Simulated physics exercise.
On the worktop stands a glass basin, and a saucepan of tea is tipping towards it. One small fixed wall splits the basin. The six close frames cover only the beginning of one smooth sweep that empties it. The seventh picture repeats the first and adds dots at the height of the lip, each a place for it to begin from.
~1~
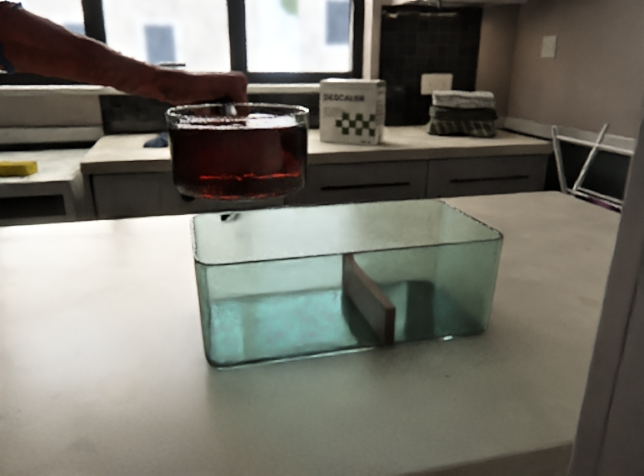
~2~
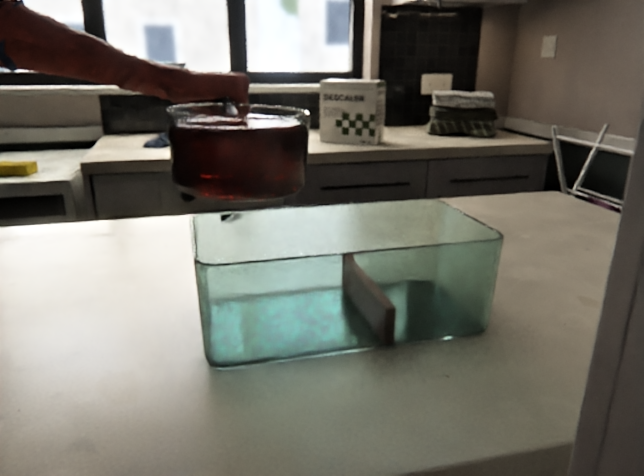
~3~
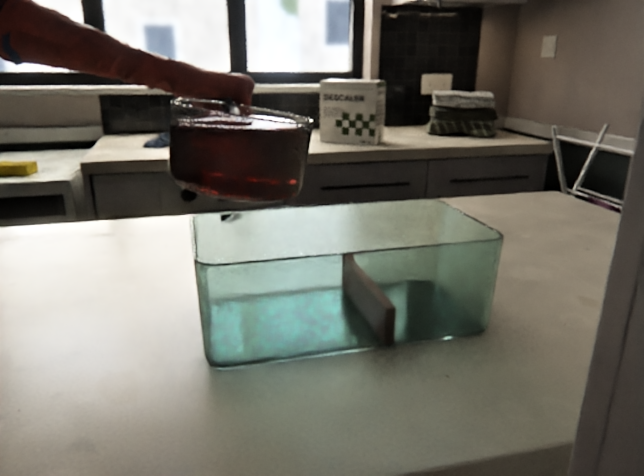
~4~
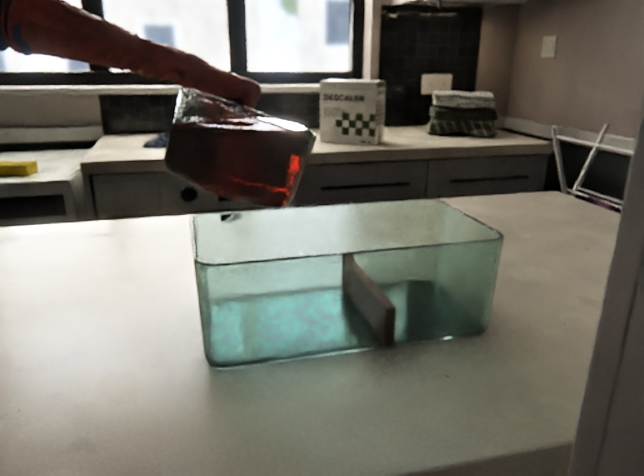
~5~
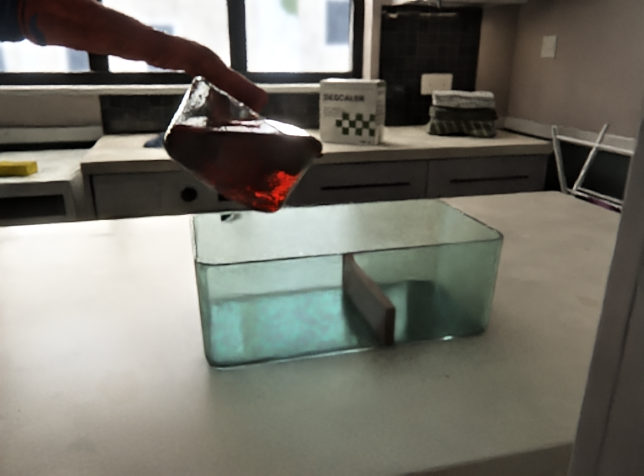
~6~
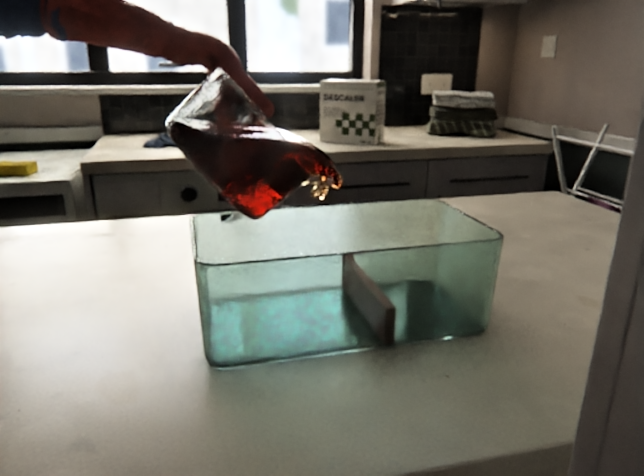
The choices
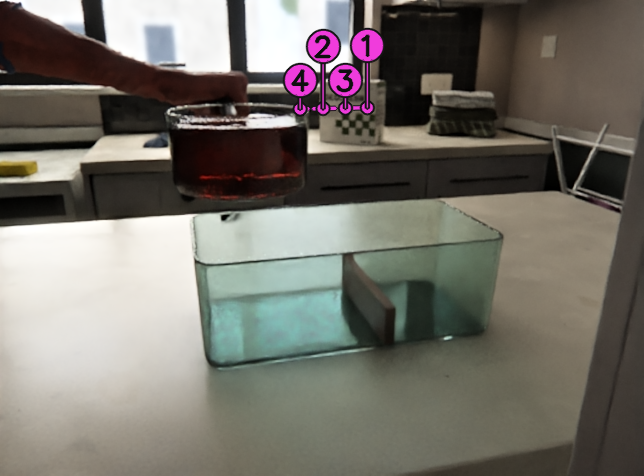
Glass saucepan of dark red tea tilting rightward in a hand above a divided glass basin, tea starting over its lip.
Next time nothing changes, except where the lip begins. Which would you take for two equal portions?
The best spot is 3.
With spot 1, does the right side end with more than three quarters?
No, it does not.
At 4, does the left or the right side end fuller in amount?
More ends on the left.
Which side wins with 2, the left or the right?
More ends on the left.
On the marked copy, 1 at (367, 107); 2 at (323, 108); 3 at (345, 108); 4 at (300, 108).
With 1, about 33 % ends left of the wall and 65 % right of it.
With 2, about 67 % ends left of the wall and 30 % right of it; 3 % is lost outside.
With 3, about 50 % ends left of the wall and 48 % right of it.
With 4, about 82 % ends left of the wall and 15 % right of it; 3 % is lost outside.
